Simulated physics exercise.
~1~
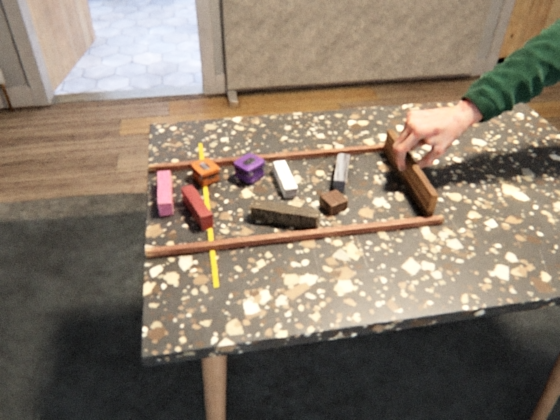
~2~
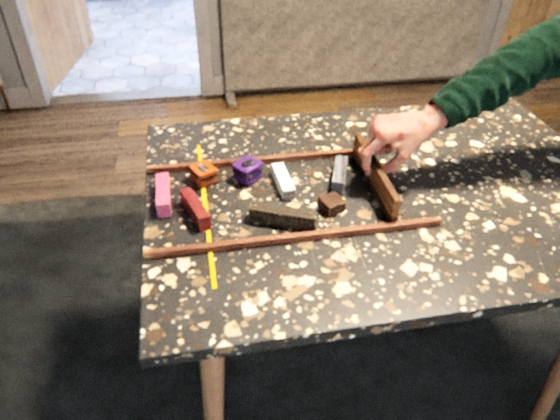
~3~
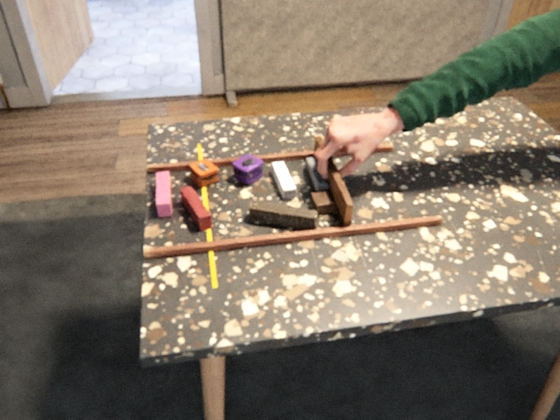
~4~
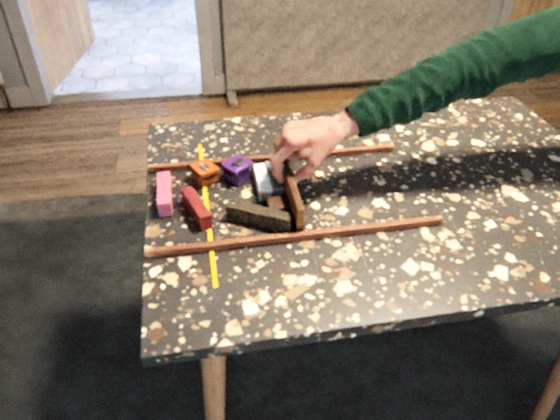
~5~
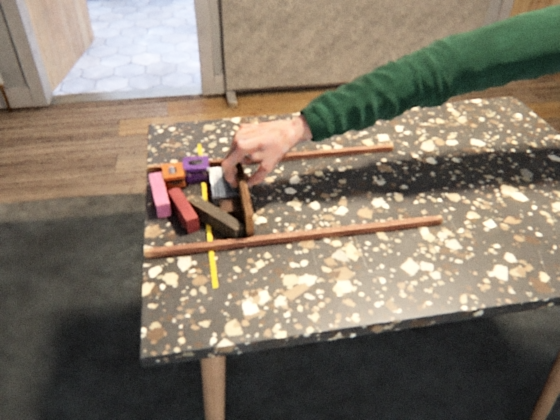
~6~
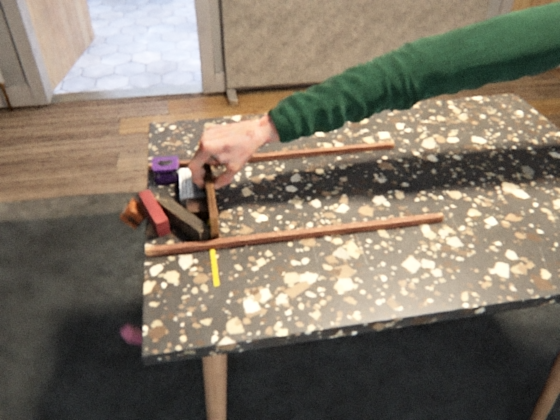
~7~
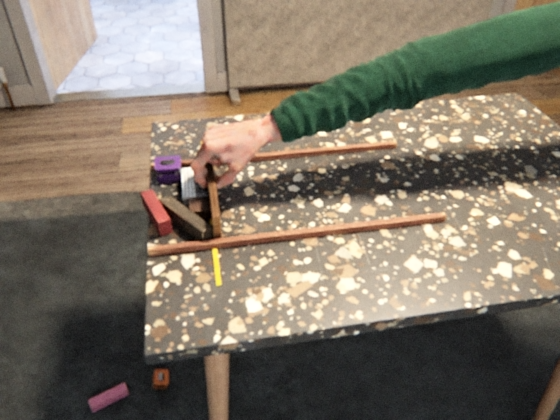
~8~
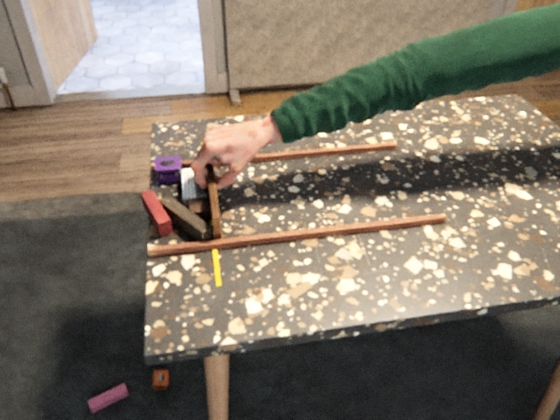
A hand in a green sleeve slides an upright wooden board leftward along a speckled table, between two thin rails, toward a yellow tape mark and a group of small coloured pieces. The board gathers the grey stick and brown block first, then the white and dark pieces, bunching them together. The crowded group shoves the purple, orange and red pieces toward the left edge. As the board reaches the tape, the pink bar and the orange piece tumble off the table. Both end on the dark floor, while the red bar overhangs the edge and the hand holds the board still.
